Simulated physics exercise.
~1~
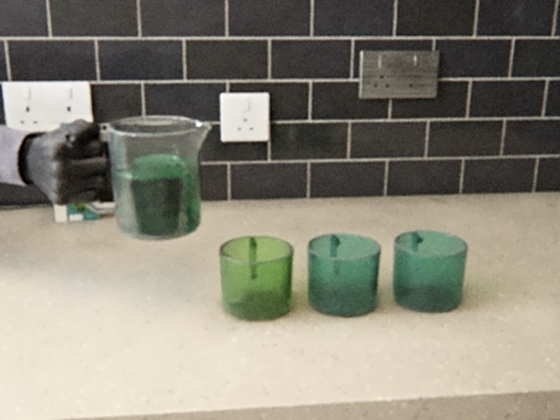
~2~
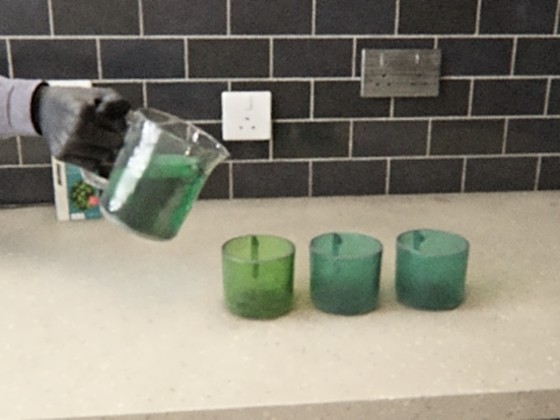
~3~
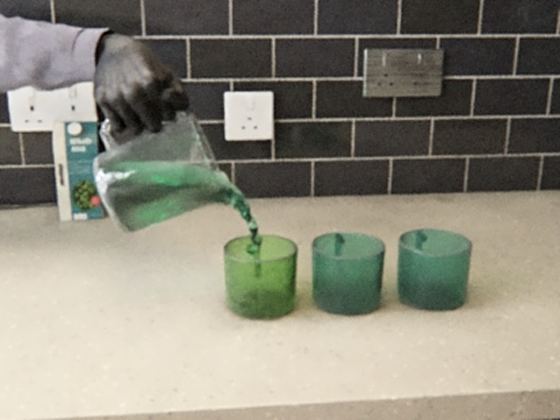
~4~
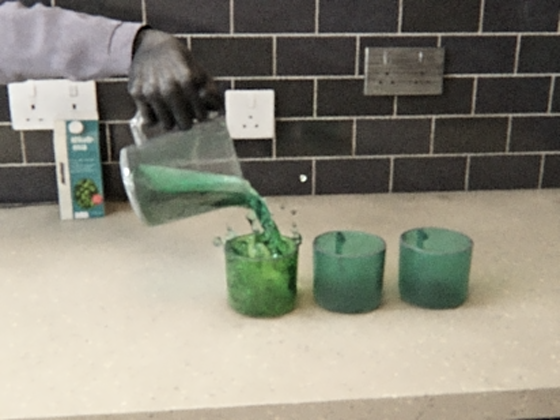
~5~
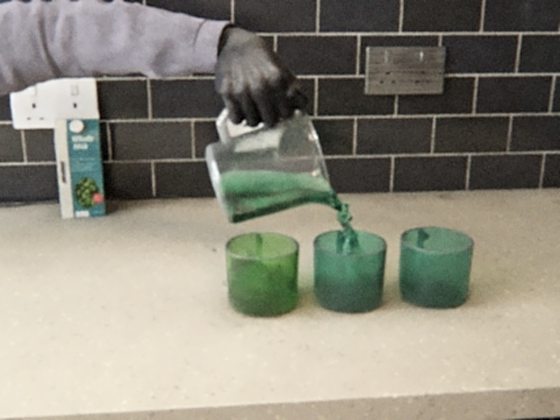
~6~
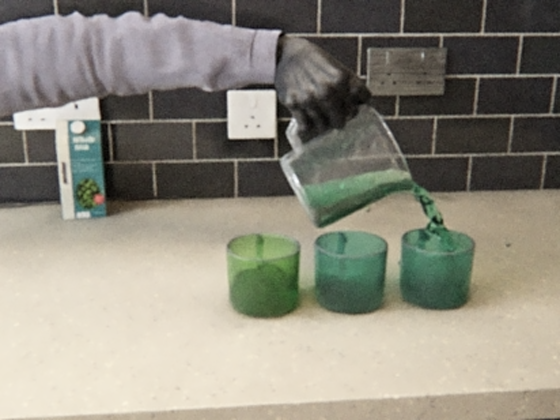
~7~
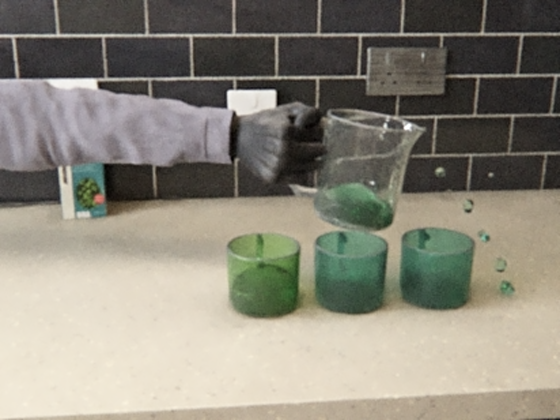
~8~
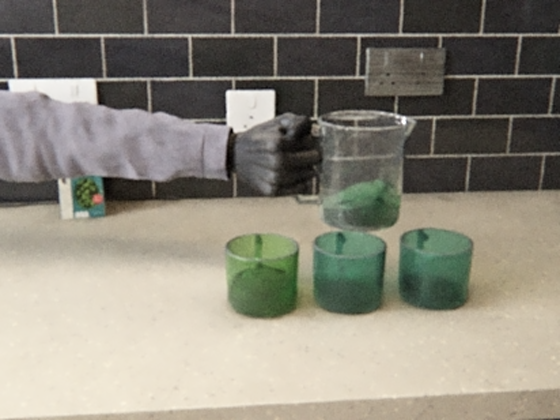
The footage shows a gloved hand tilting a glass jug of green liquid and sweeping it rightwards above three green mugs on a countertop, pouring along the row, before levelling it beyond a few flying drops, with some green liquid still left inside.
